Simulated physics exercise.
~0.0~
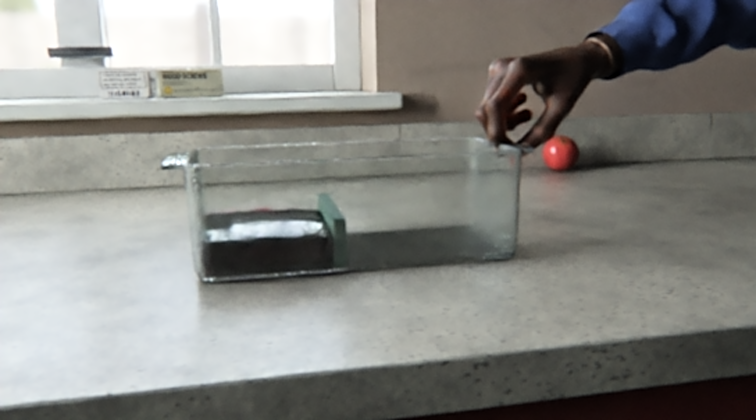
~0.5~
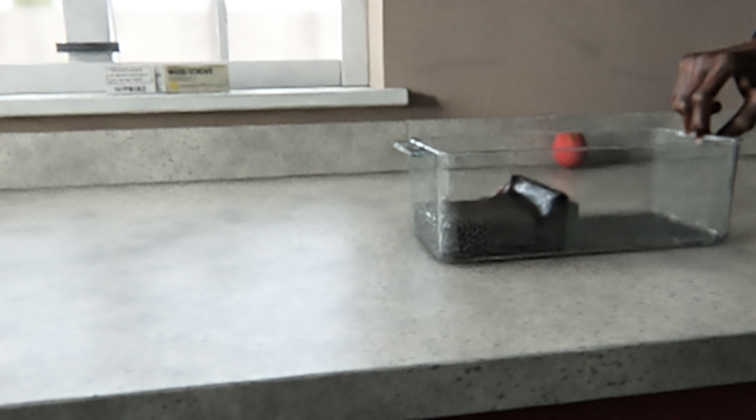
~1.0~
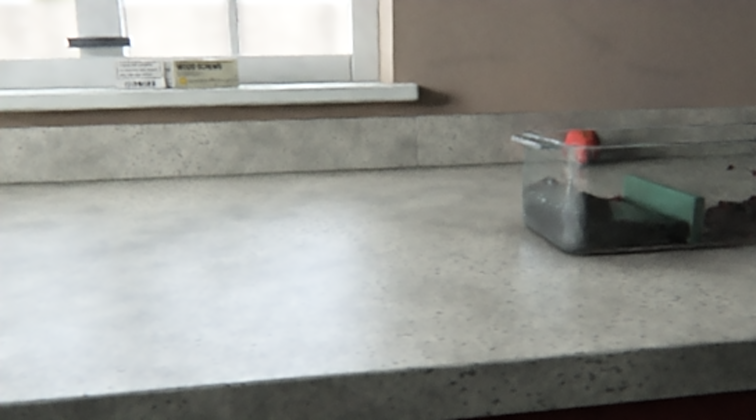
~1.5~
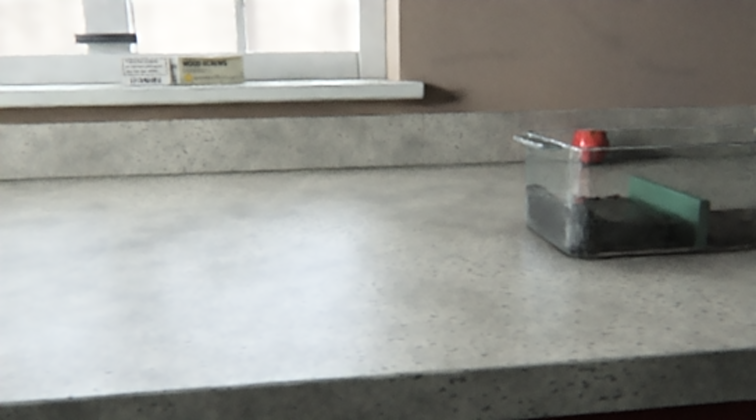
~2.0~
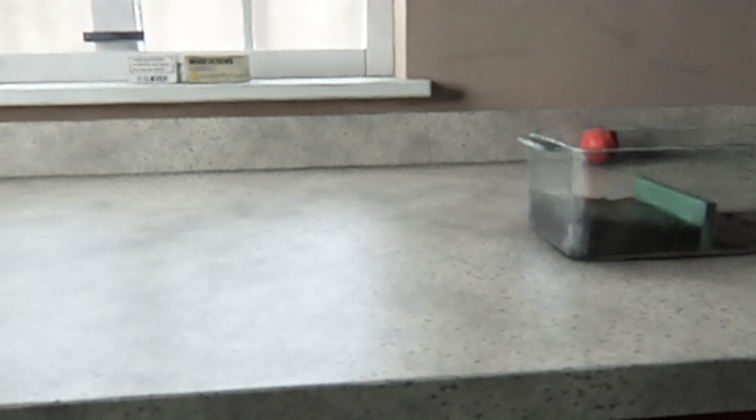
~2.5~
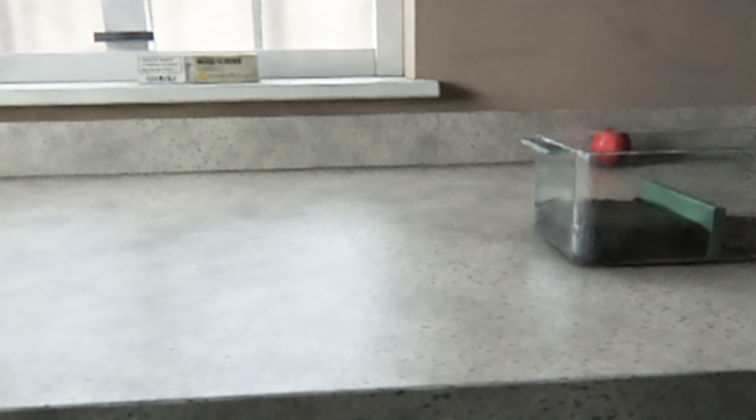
A hand pulls a clear tub right, and dark liquid spills over its low green divider.
